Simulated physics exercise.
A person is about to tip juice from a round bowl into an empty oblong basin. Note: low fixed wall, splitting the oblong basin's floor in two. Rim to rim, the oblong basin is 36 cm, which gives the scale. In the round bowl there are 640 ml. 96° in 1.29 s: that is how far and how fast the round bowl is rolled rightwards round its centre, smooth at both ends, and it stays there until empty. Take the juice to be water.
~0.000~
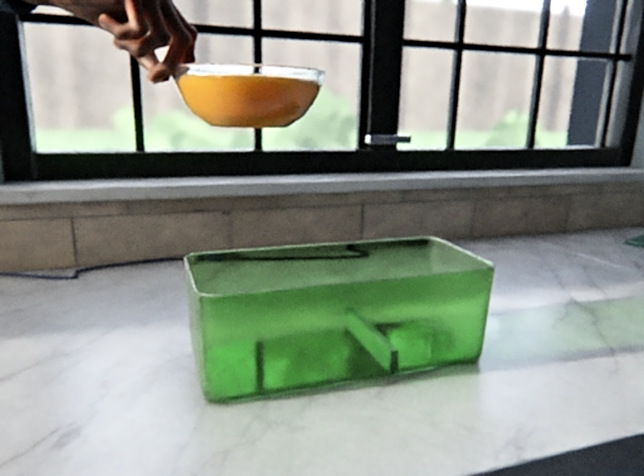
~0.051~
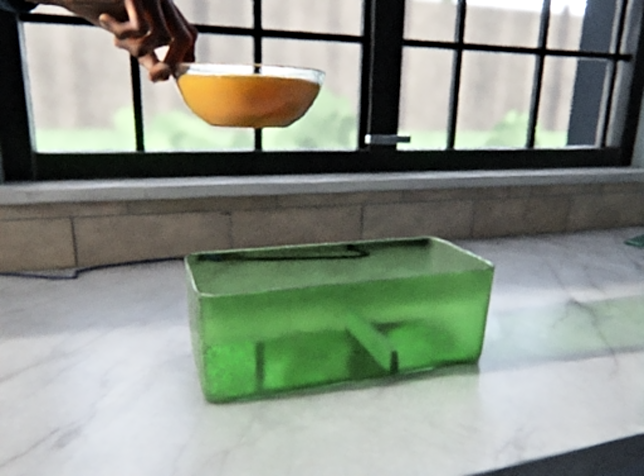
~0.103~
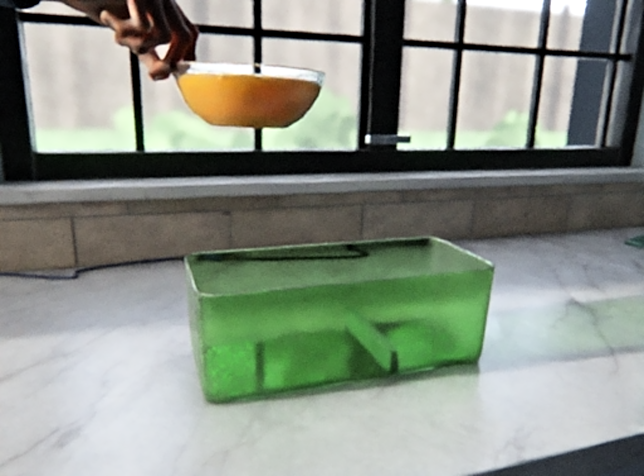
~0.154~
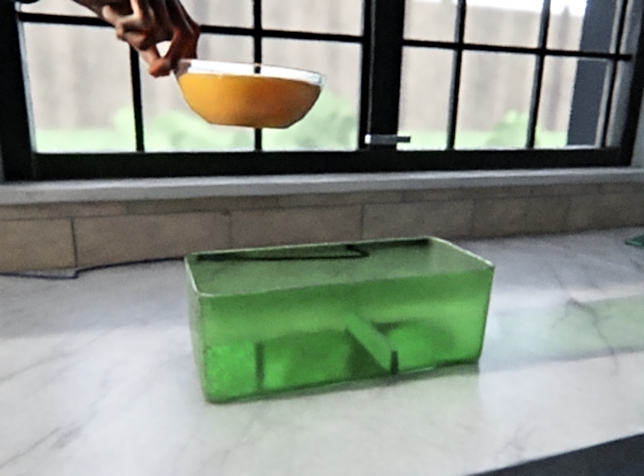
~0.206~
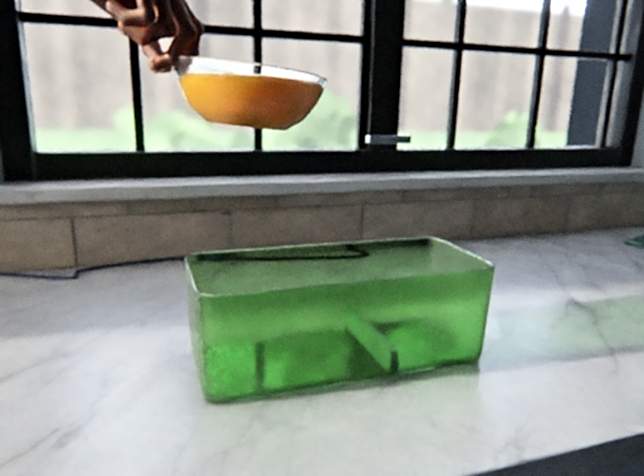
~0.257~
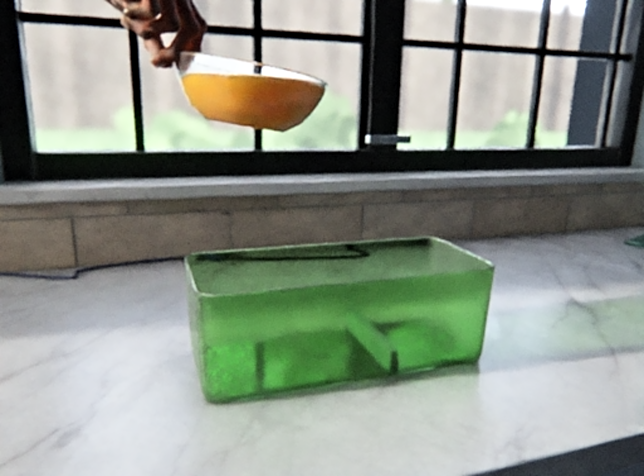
A hand holds a bowl of orange juice above a green basin and tilts it slightly rightwards.
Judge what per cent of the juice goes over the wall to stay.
56 percent, roughly.
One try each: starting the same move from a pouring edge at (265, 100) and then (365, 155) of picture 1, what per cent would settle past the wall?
15 then 75 %.
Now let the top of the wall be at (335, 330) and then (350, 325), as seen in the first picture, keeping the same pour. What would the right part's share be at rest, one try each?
The first gives near 80 per cent and the second near 75 per cent.
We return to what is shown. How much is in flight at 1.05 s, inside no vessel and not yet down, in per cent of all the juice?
Around 8 percent of it is airborne.
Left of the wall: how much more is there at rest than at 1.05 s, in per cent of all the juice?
Near 10 percent, more or less.
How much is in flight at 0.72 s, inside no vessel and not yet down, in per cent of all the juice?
I'd say close to 42 per cent.
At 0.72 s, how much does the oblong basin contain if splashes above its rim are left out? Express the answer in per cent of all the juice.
20 %, roughly.
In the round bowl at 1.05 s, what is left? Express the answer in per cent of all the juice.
About 1 percent.
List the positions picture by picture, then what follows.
Tilt 0°; pouring edge (320, 75); surface from (175, 77) to (315, 83); the oblong basin's rim runs from (190, 275) to (464, 252); the wall's top is at (369, 327), in the first picture.
Tilt 0°; pouring edge (320, 76); surface from (176, 77) to (315, 84), in the second picture.
Tilt 2°; pouring edge (321, 77); surface from (176, 76) to (315, 84), in the third picture.
Tilt 3°; pouring edge (321, 79); surface from (177, 76) to (315, 84), in the fourth picture.
Tilt 6°; pouring edge (322, 83); surface from (179, 76) to (317, 85), in the fifth picture.
Tilt 9°; pouring edge (322, 87); surface from (181, 76) to (318, 85), in the sixth picture.
By 0.72 s the tilt is 56° and 37 per cent is still to pour, 7 is left of the wall and 13 right of it.
By 1.05 s the tilt is 88° and 1 per cent is still to pour, 33 is left of the wall and 58 right of it.
By 1.41 s the tilt is 96° and 0 per cent is still to pour, 42 is left of the wall and 56 right of it.
By 1.79 s the tilt is 96° and 0 per cent is still to pour, 43 is left of the wall and 56 right of it.
At rest 43 per cent lies left of the wall, 56 right of it and 2 outside.
